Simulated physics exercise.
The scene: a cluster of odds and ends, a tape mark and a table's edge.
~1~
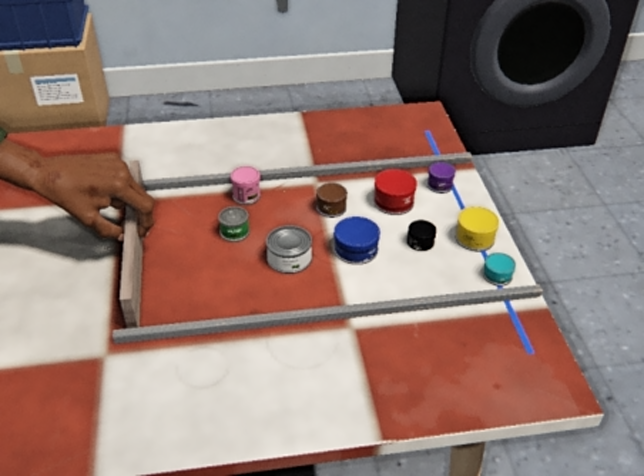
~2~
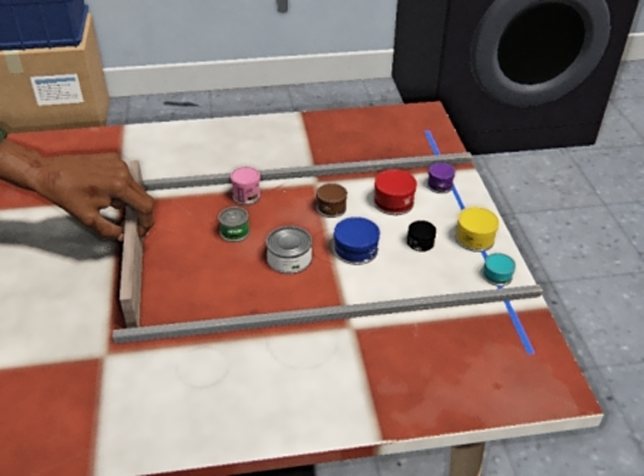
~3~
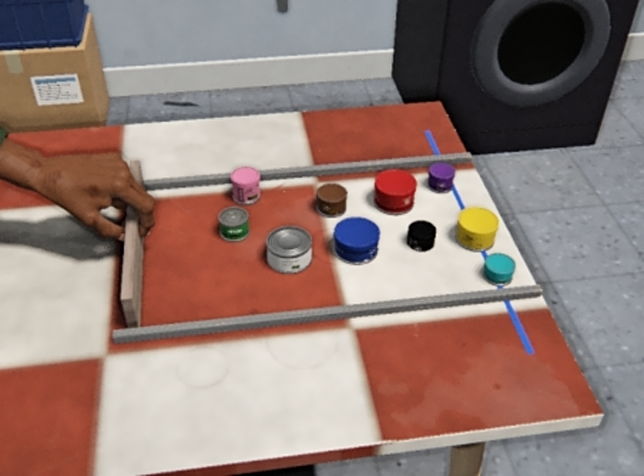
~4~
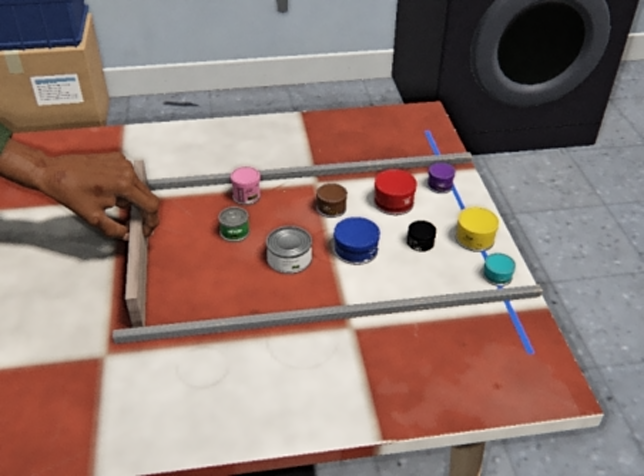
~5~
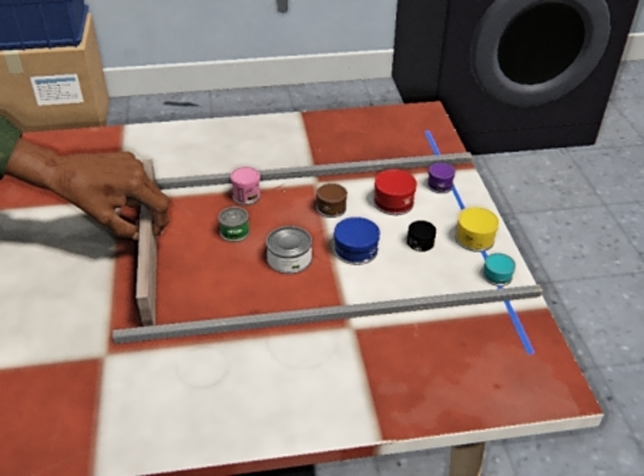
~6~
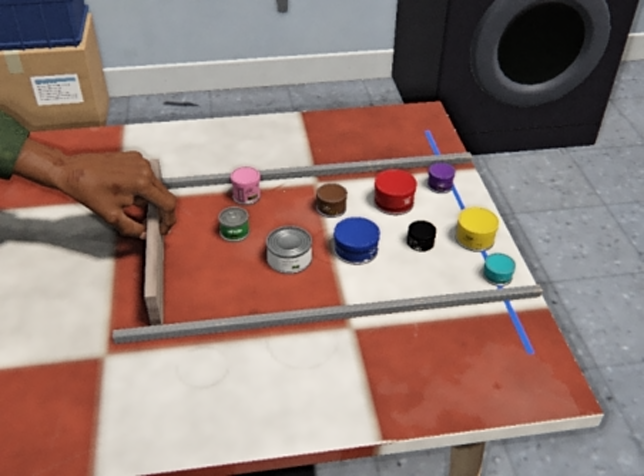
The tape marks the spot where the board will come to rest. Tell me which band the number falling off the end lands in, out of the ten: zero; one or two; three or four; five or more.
It lands in the five or more band.
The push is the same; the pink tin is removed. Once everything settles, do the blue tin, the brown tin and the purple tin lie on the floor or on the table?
Blue tin: Over the edge. Brown tin: Still there. Purple tin: Still there.
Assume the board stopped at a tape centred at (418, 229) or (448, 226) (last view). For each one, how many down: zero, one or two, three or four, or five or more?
At each place: Just one or two and 3 or 4.
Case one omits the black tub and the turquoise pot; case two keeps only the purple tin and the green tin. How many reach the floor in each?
Counts - first: 4, second: 4.
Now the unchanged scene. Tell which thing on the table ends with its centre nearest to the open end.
I reckon it's the white pot.
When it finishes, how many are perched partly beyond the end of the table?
The total here is 1.
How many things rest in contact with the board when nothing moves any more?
5.
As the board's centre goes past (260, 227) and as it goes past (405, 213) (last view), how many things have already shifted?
By then 2, and 9.
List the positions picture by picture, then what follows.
Turquoise pot (499, 269); yellow tin (477, 229); purple tin (441, 178); board (134, 239); tape (470, 223), in the first picture.
Yellow tin (477, 230); green tin (234, 225), in the second picture.
Purple tin (441, 178); board (135, 239), in the third picture.
Turquoise pot (499, 270); brown tin (332, 201), in the fourth picture.
Yellow tin (477, 230); white pot (289, 250), in the fifth picture.
Turquoise pot (499, 270); yellow tin (477, 230); purple tin (441, 178); board (156, 237); tape (470, 223), in the sixth picture.
Soon after, none off yet; turquoise pot at rest near (499, 270); yellow tin at rest near (477, 230); purple tin at rest near (441, 178).
By the end, the number that fall off is five or more; fallen, blue tin, red tin, black tub, purple tin and yellow tin.
